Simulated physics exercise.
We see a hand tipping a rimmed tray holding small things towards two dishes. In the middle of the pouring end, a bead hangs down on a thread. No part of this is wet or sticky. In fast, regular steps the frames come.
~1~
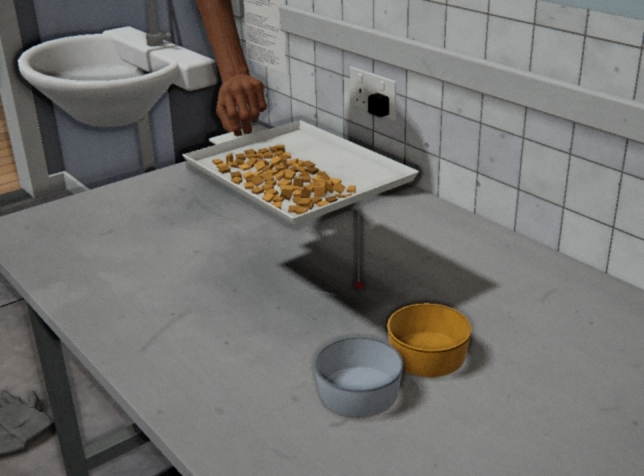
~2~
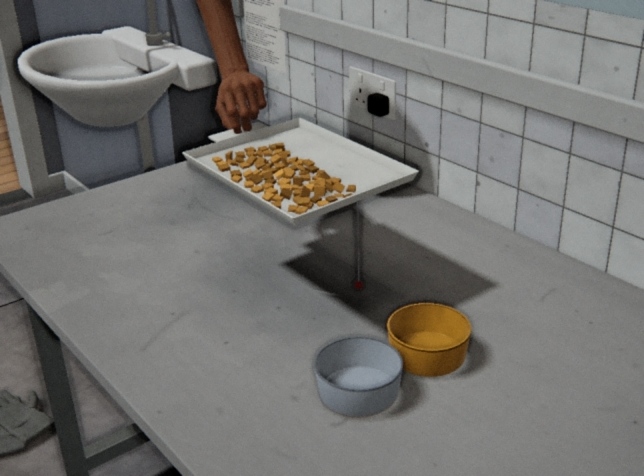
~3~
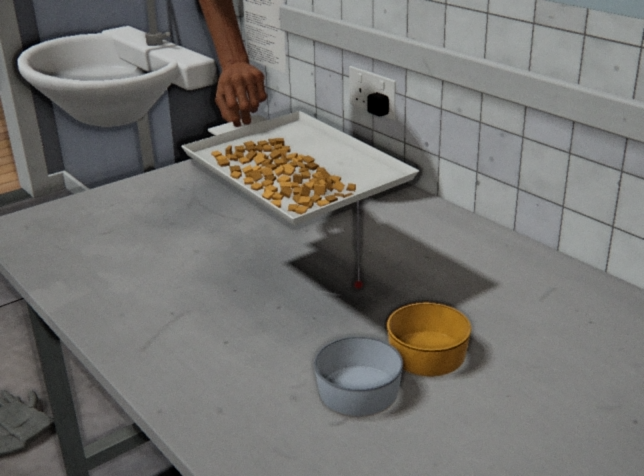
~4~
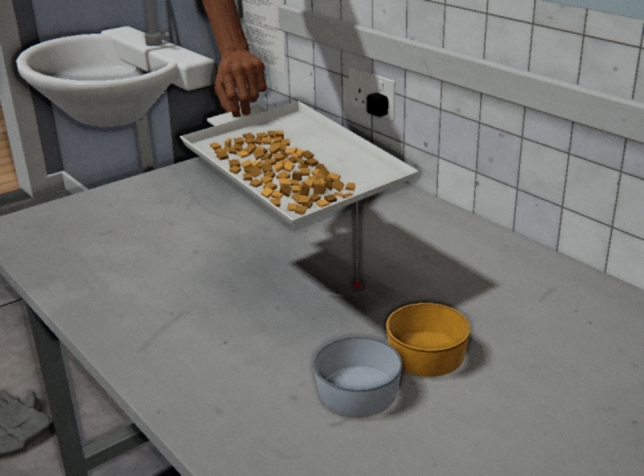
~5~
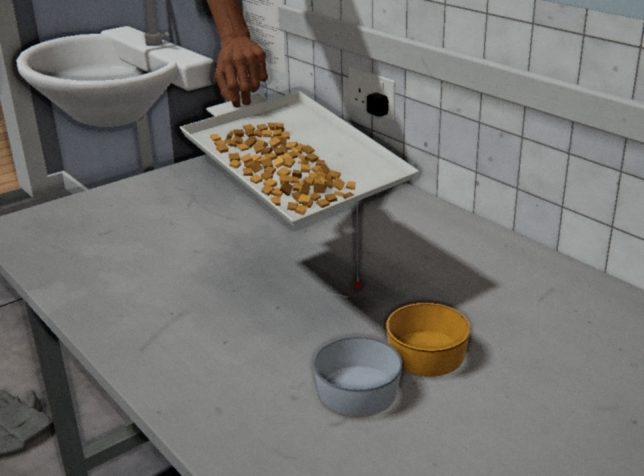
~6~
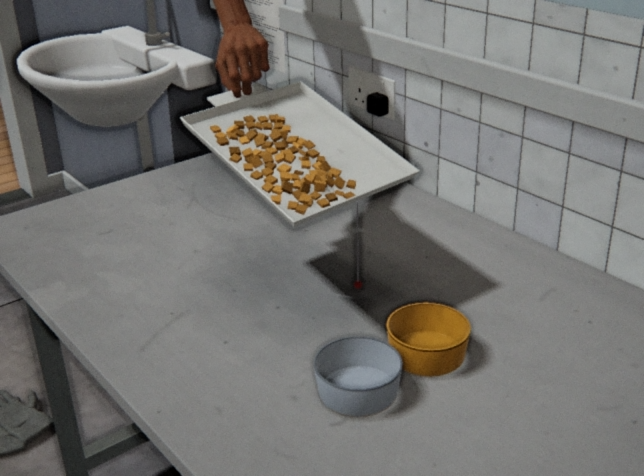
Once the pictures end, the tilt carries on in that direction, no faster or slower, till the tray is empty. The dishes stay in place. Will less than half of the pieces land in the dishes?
Yes, only a minority lands there.
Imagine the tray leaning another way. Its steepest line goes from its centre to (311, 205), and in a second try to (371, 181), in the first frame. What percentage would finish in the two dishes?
Shares: About 0 in a hundred, then about 0 in a hundred.
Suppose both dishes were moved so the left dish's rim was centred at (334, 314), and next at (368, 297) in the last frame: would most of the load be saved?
Try 1: In excess of half; try 2: Not up to half.
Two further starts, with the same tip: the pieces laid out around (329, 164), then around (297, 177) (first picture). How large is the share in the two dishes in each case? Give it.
It would be 0 in a hundred, and then 0 in a hundred.
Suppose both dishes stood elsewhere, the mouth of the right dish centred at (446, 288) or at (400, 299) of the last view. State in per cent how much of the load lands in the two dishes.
About 50 and 80 per cent respectively.
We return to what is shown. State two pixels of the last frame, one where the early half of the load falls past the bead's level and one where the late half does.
The opening part goes through (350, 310); what follows goes through (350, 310).
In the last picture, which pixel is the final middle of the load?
About (352, 349).
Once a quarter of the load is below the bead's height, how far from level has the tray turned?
At about 75°.
Soon, tray tipped steeply; nearly all on the tray; a small part in the air.
A while on, tray tipped right over; a small part on the tray; a stray few in the left dish; about two thirds outside both; about a quarter in the air.
Towards the end, tray tipped past a quarter turn; a stray few in the left dish; nearly all outside both.
Finally, tray tipped past a quarter turn; a stray few in the left dish; none in the right dish; nearly all outside both.
